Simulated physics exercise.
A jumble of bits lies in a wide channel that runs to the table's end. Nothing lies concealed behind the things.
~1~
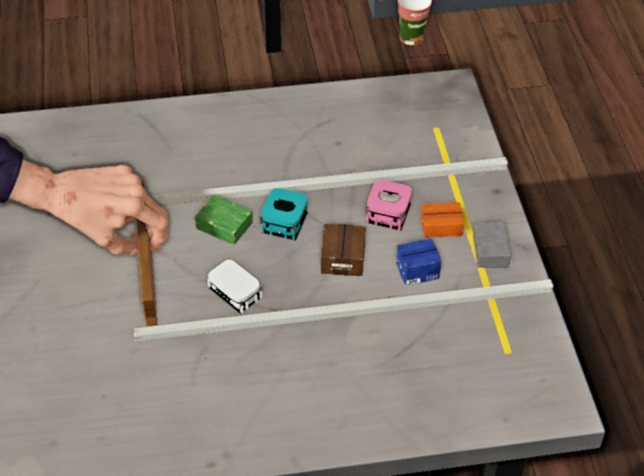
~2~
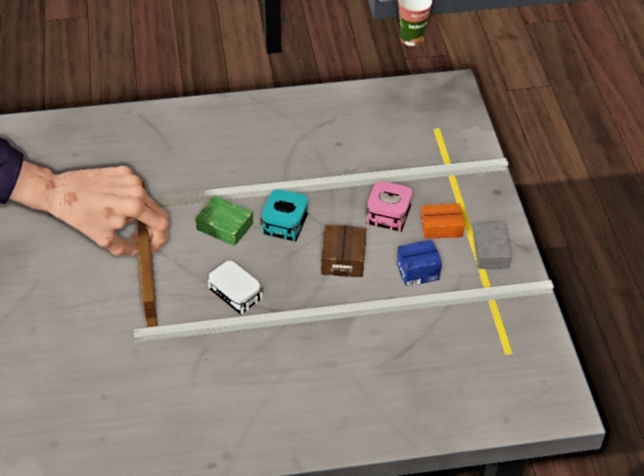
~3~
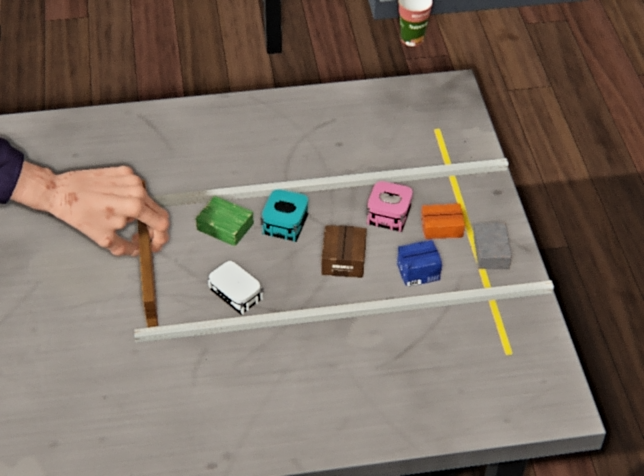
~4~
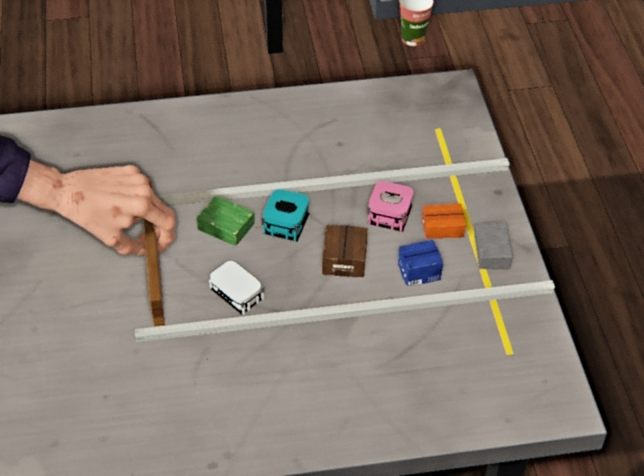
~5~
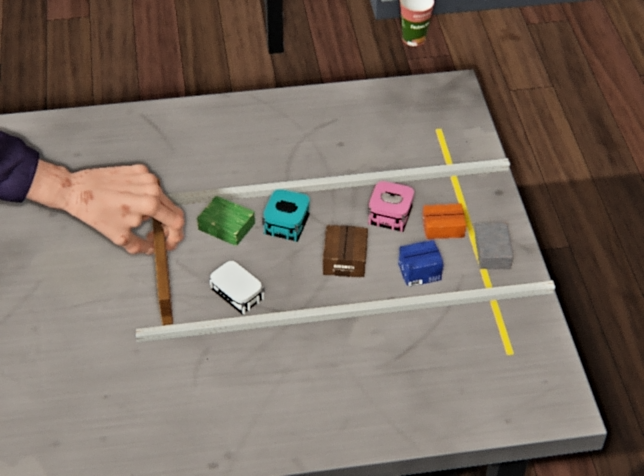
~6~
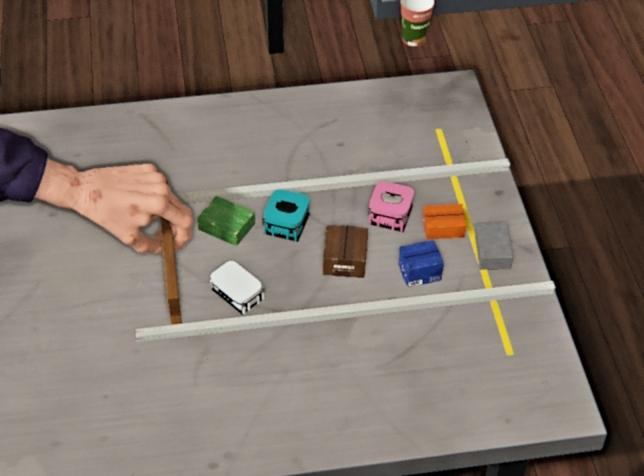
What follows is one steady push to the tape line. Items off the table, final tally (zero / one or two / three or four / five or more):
Dropped off the end are no fewer than three and no more than four.
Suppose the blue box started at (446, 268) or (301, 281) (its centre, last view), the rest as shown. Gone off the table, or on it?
Try one: It is still there. Try two: It is still there.
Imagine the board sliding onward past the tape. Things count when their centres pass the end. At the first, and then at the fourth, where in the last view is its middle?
(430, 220) and (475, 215).
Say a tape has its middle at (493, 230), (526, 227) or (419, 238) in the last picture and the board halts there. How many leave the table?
It would be 5, 8 and 0.
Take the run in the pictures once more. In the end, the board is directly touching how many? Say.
The answer is 3.
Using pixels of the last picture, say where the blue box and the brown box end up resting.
Final centres, in order: Near (531, 256), near (490, 217).
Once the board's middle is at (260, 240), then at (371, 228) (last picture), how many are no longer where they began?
Counts: 4 and 8.
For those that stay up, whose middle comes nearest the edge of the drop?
The orange box winds up nearest.
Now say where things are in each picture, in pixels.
The first picture shows grey block (491, 245); orange box (442, 220); blue box (419, 262); board (145, 252); tape (469, 231).
The second picture shows orange box (442, 221); green block (225, 221).
The third picture shows blue box (420, 263); board (146, 253).
The fourth picture shows grey block (493, 246); white case (236, 288).
The fifth picture shows orange box (444, 221); brown box (345, 251).
The sixth picture shows grey block (494, 246); orange box (444, 221); blue box (421, 263); board (170, 250); tape (472, 233).
A little later, none off yet; grey block at rest near (494, 246); orange box at rest near (444, 221); blue box at rest near (421, 263).
Next, none off yet; grey block shifted a little near (516, 252); orange box shifted about its own width near (505, 218); blue box shifted a little near (437, 266).
When it is over, the number that fall off is three or four; down, turquoise case, pink case and grey block.
